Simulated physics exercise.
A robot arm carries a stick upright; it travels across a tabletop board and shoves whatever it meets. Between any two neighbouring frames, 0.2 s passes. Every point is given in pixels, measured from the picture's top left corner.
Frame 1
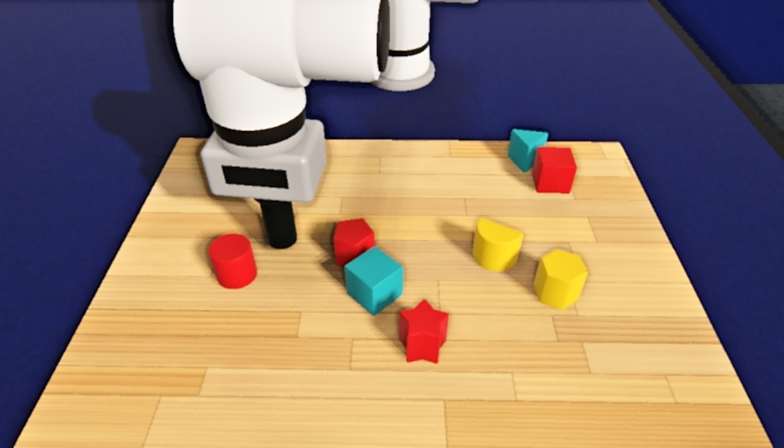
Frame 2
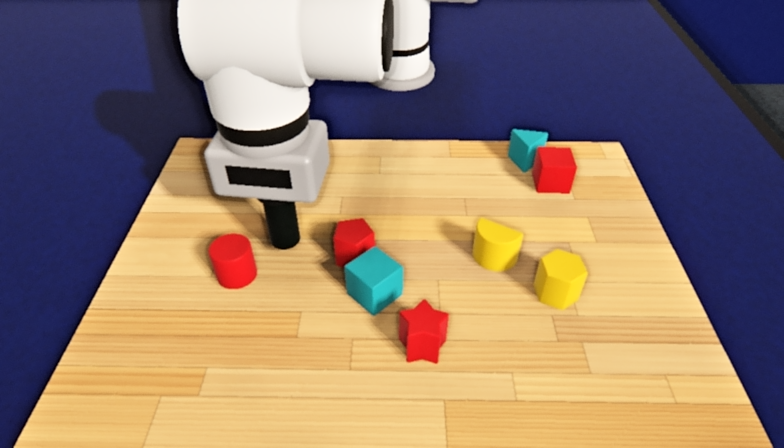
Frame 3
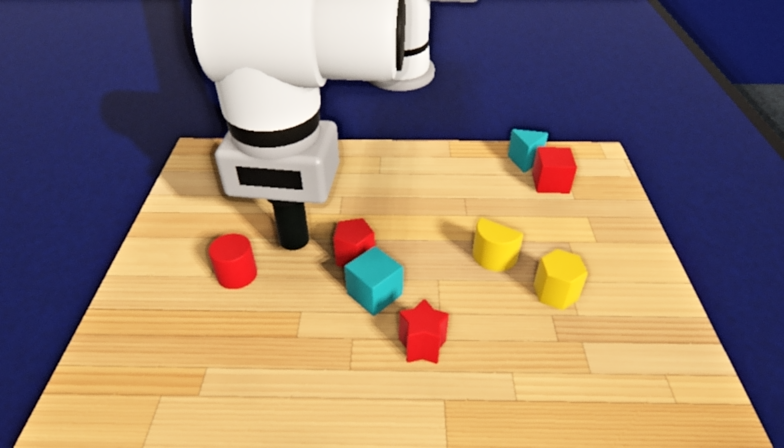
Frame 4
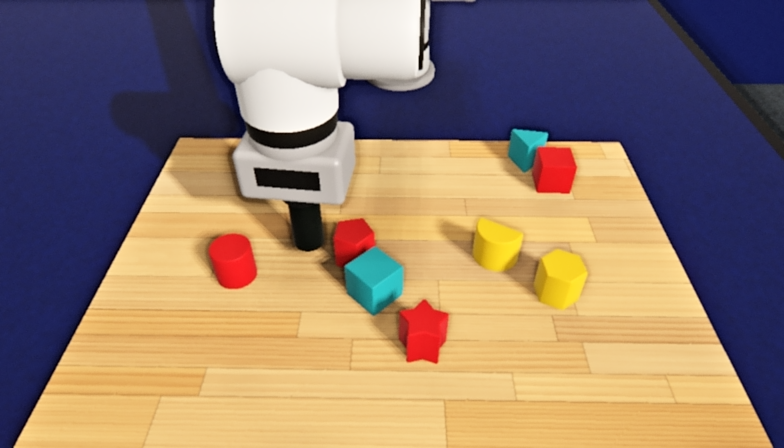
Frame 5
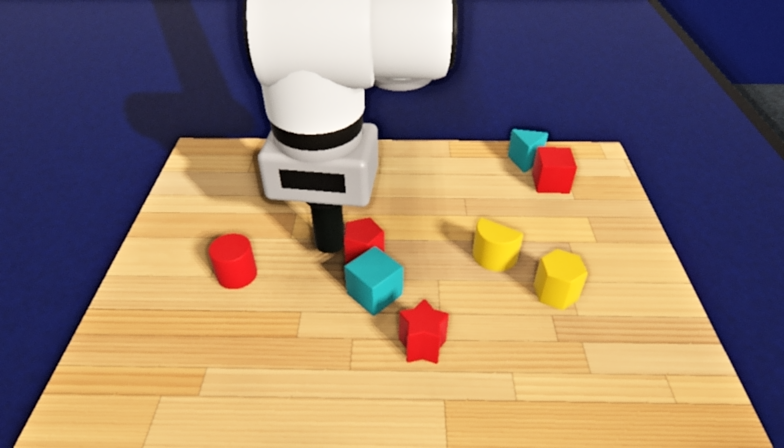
The robot arm moves its black stick right and nudges the red pentagonal block slightly rightward.
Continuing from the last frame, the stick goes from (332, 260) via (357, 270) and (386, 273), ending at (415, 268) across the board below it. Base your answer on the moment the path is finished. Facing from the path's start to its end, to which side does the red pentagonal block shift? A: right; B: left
Answer: B.
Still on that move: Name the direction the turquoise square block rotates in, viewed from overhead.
It ends up turned clockwise.
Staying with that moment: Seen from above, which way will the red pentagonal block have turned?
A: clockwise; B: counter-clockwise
The one that fits is B, counter-clockwise.
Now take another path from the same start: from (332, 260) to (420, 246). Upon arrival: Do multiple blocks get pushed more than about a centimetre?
That would be a no.
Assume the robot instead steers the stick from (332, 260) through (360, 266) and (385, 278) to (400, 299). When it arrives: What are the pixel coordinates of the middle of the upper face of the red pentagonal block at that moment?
At the end it should sit near (405, 231).
What follows on the original path. Halfway along, stick at (371, 257); red pentagonal block at (396, 230), turned 50° anticlockwise; turquoise square block at (382, 271), turned 20° clockwise.
At the end, stick at (416, 252); red pentagonal block at (423, 218), turned 90° anticlockwise; turquoise square block at (388, 273), turned 35° clockwise; yellow D-shaped block unmoved.
